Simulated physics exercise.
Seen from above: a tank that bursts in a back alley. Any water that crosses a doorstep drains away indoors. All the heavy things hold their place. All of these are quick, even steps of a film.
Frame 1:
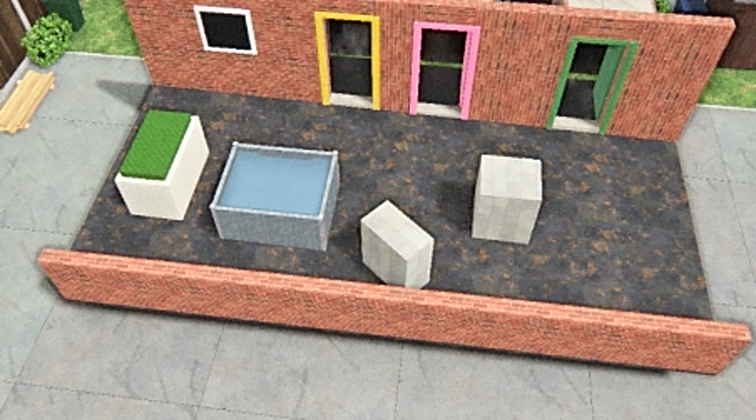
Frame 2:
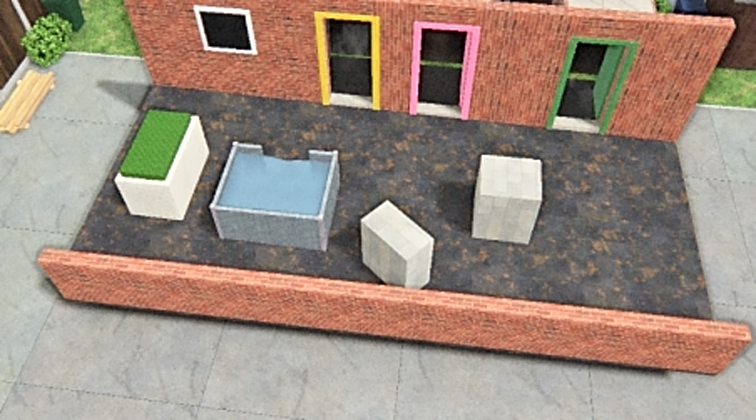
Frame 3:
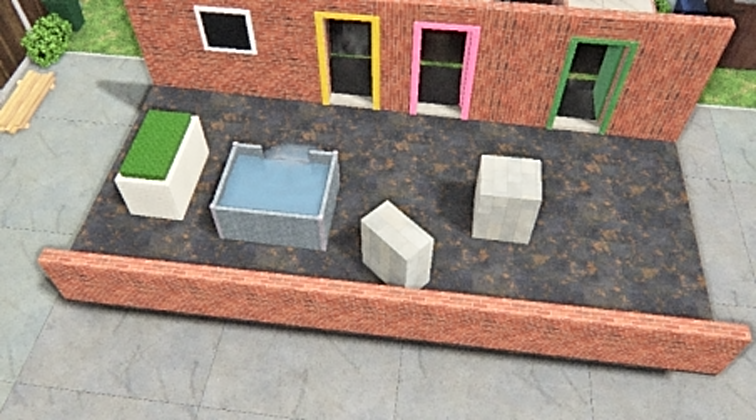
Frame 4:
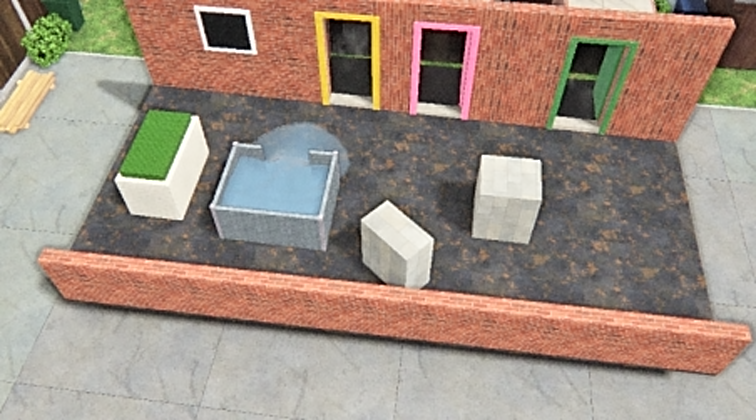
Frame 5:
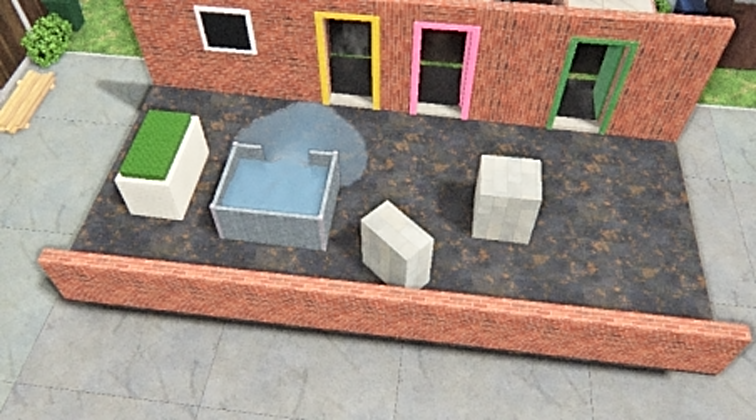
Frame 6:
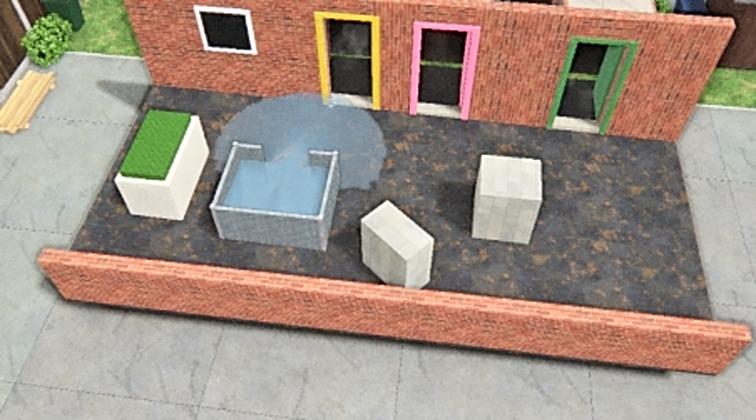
The footage shows a water tank in a brick-walled back alley between a grass-topped block and two pale blocks; a gap opens in its far side, and water pours out, spreading across the dark ground in a widening rounded pool.
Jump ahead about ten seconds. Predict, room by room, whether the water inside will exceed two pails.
Yellow door: Exceeds two pails. Green door: Does not exceed two pails. Pink door: Does not exceed two pails.
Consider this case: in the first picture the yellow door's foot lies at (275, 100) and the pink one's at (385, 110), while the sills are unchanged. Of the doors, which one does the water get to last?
I'd go with the green-painted one.
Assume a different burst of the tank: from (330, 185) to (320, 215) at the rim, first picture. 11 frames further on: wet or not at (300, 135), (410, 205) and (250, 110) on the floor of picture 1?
In the order given: Untouched, swamped and untouched.
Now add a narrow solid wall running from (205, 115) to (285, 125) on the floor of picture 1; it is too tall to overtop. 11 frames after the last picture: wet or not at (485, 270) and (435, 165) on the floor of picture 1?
Note: Point one left unsoaked, point two left unsoaked.
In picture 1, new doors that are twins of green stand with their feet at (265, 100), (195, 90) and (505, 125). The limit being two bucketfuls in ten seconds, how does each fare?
First tops the limit, then falls short, then falls short.
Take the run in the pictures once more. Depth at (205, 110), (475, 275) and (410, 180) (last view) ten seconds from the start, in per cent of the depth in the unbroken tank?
2, 0 and 0 in a hundred, in turn.
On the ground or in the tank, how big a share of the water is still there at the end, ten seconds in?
I'd put it at about 42 per cent.
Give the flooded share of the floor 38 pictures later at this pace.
Share estimate: About 50 per cent.
A moment on, water covers 20 % of the floor; the yellow door over two buckets in, the green door not reached, the pink door wet at the sill, nothing in.
Next, water covers 20 % of the floor; the yellow door far over two buckets in, the green door not reached, the pink door under two buckets in.
Then, water covers 40 % of the floor; the yellow door far over two buckets in, the green door wet at the sill, nothing in, the pink door under two buckets in.
Later, water covers 50 % of the floor; the yellow door far over two buckets in, the green door wet at the sill, nothing in, the pink door under two buckets in.
In the end, water covers 45 % of the floor; the yellow door far over two buckets in, the green door wet at the sill, nothing in, the pink door under two buckets in.
